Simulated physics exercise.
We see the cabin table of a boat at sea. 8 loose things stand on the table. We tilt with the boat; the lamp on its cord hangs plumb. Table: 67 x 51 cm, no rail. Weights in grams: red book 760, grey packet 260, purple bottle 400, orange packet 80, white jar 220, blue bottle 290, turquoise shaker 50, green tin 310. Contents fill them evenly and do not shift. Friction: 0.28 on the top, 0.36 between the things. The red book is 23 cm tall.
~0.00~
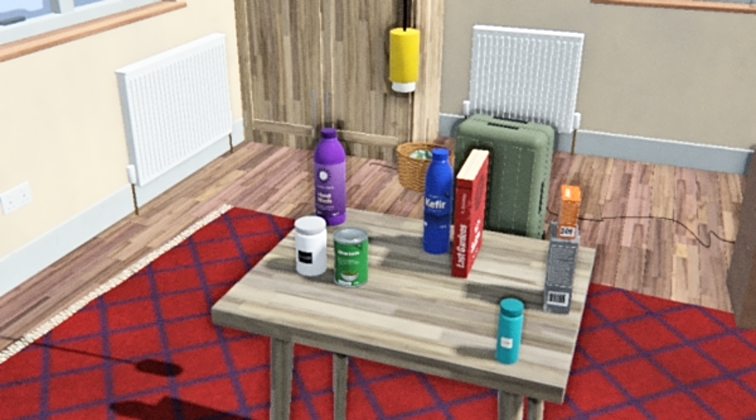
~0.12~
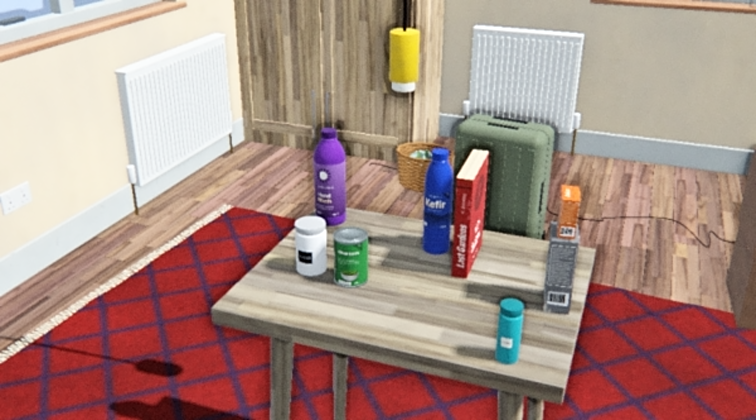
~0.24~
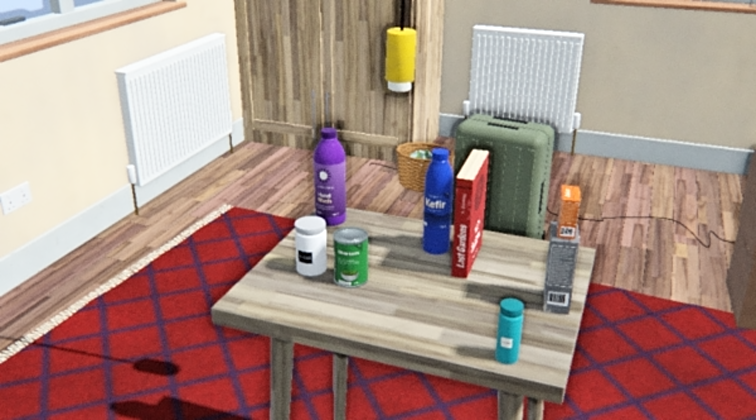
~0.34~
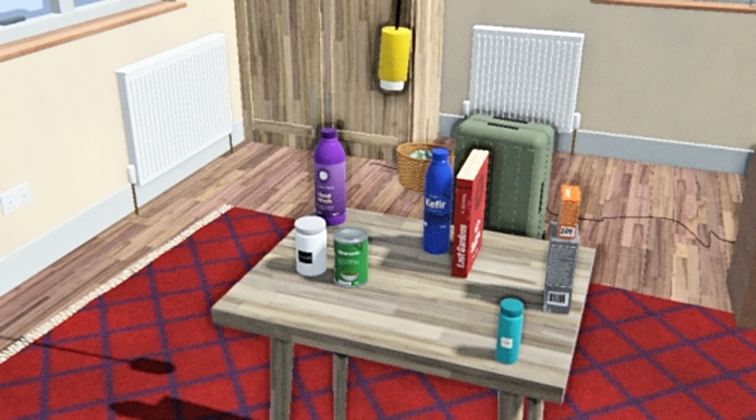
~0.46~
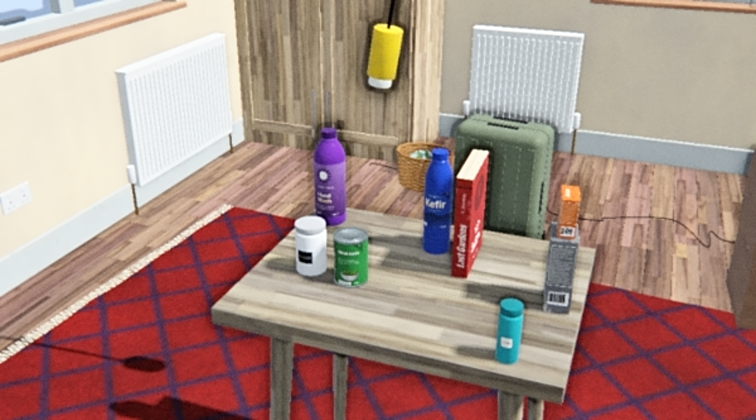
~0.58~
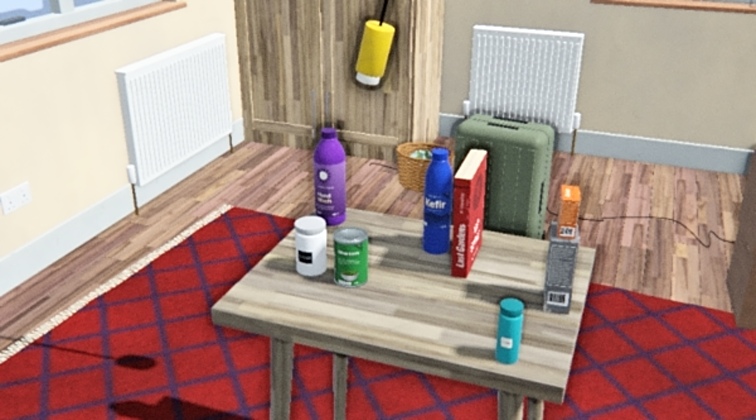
The footage shows a wooden table holding bottles, a jar, a tin, packets and a red book, all staying in place, while a yellow lamp hanging on a cord behind it hangs straight at first, then swings gradually leftward.
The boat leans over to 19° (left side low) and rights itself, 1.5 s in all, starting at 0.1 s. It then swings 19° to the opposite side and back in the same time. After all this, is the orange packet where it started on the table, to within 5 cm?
The orange packet leaves its spot.
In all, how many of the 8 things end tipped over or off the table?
6 of them.
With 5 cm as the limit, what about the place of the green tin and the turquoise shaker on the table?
The green tin stays put; the turquoise shaker holds its spot.
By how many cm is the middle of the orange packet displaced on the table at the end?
Some 40 cm.
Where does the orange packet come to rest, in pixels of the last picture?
Near (386, 276).
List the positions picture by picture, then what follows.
In the first frame, boat level; orange packet (569, 212); red book (470, 214).
In the second frame, boat level; purple bottle (330, 176); white jar (311, 246).
In the third frame, floor tilted 2°, left side down; blue bottle (438, 201); turquoise shaker (509, 332).
In the fourth frame, floor tilted 4°, left side down; green tin (351, 257); red book (470, 214).
In the fifth frame, floor tilted 9°, left side down; grey packet (560, 268); purple bottle (330, 176).
In the sixth frame, floor tilted 14°, left side down; orange packet (568, 212); white jar (311, 246).
Around 1.08 s, floor tilted 15°, left side down; orange packet tipped 55° against what carries it near (466, 235); red book on its side; blue bottle on its side.
Around 1.48 s, floor tilted 1°, left side down; purple bottle, white jar and blue bottle now off the table; orange packet on its side near (360, 271); red book on its side.
Around 2.28 s, floor tilted 19°, right side down; orange packet on its side near (361, 271); red book on its side; grey packet on its side.
Finally (3.6 s), off the table, purple bottle, white jar and blue bottle; on their side or leaning hard on the table, red book, grey packet and orange packet; the other 2 still in place (within 5 cm). In the last view, orange packet near (386, 276).
